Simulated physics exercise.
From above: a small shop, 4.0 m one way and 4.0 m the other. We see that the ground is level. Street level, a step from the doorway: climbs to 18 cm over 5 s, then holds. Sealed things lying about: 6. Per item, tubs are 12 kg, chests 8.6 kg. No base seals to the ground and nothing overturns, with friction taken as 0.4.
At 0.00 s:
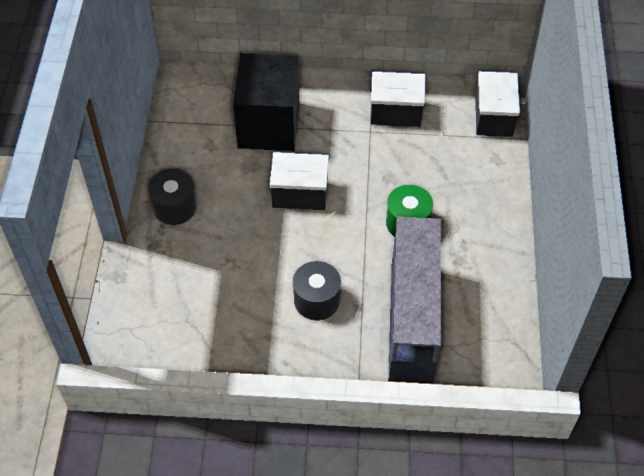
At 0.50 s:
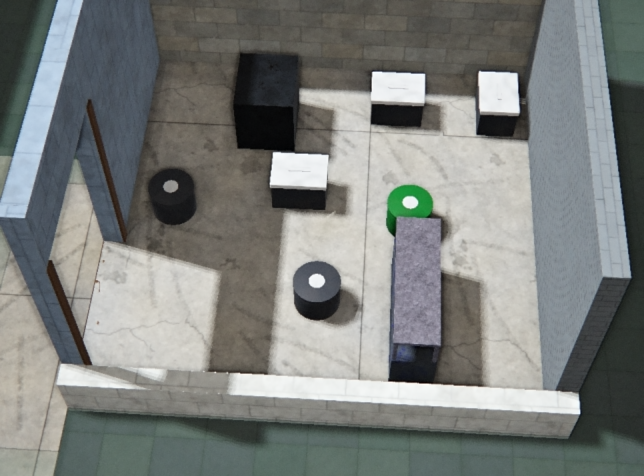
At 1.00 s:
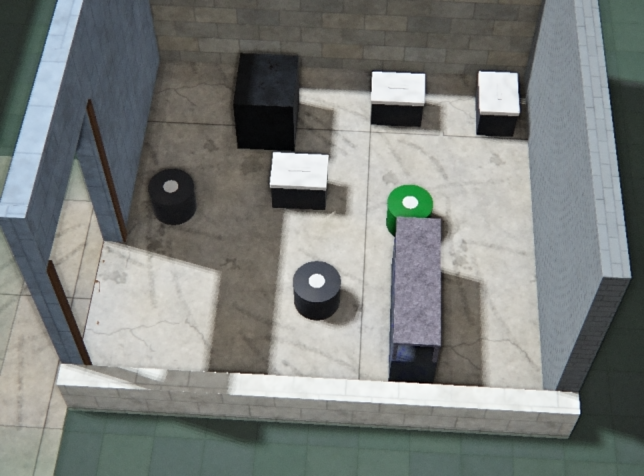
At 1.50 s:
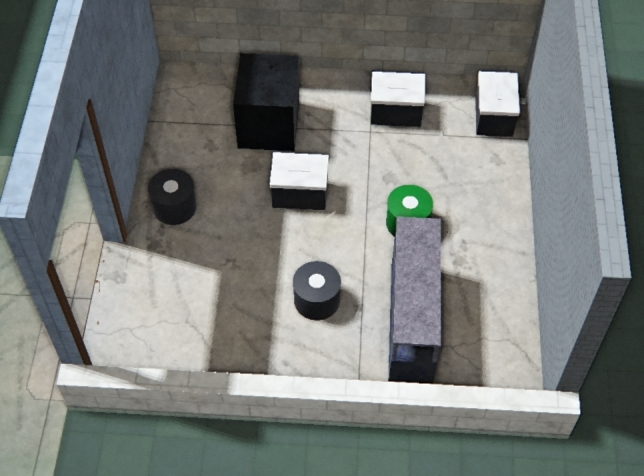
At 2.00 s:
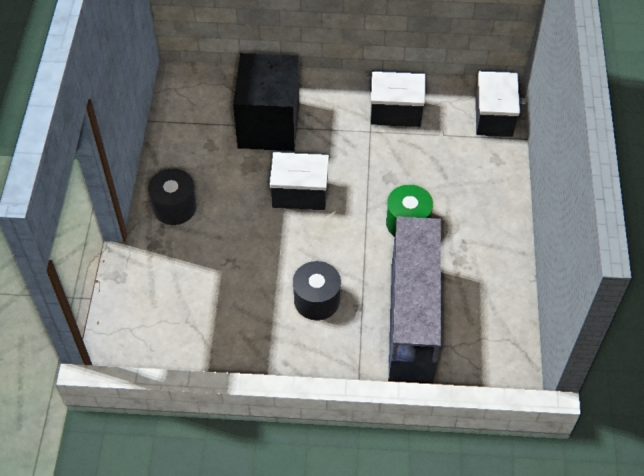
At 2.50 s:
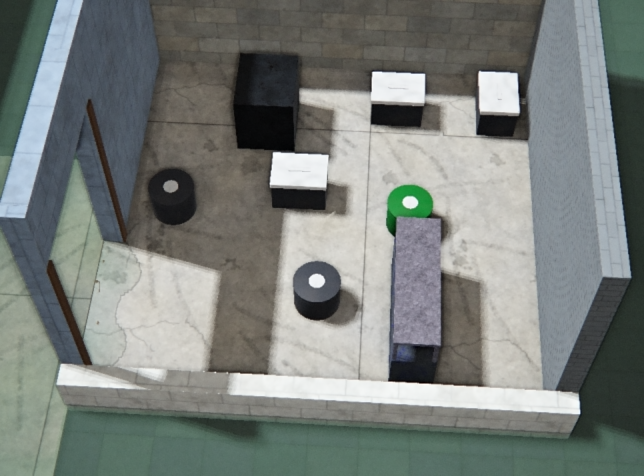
In a small shop seen from above, greenish water covered the ground outside and spread up to the doorway on the left, then a thin patch crept inside while the tubs and boxes stayed still.
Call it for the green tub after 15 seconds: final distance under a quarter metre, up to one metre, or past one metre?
Up to one metre.
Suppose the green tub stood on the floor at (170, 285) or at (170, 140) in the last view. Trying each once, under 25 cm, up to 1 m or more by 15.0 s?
First try: It covers a big distance; second try: It inches along.
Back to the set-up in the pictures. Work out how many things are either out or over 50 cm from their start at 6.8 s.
I count 0.
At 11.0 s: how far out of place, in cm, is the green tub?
Roughly 50 cm by then.
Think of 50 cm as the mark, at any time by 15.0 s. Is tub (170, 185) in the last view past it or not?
Not that far.
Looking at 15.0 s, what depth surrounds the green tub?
The depth there is around 10 cm.
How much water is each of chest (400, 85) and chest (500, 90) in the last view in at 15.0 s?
I'd estimate 14 cm for the first and 11 cm for the second.
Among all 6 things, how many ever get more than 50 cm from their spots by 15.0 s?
I make that 4.
After 3.5 s the green tub is near (410, 203), 0.0 m from its start, aground; 0 afloat.
After 6.8 s the green tub is near (416, 202), 0.1 m from its start, aground; 1 afloat.
After 11.0 s the green tub is near (459, 194), 0.5 m from its start, aground; 3 afloat.
After 15.0 s the green tub is near (447, 186), 0.4 m from its start, afloat; 6 afloat.
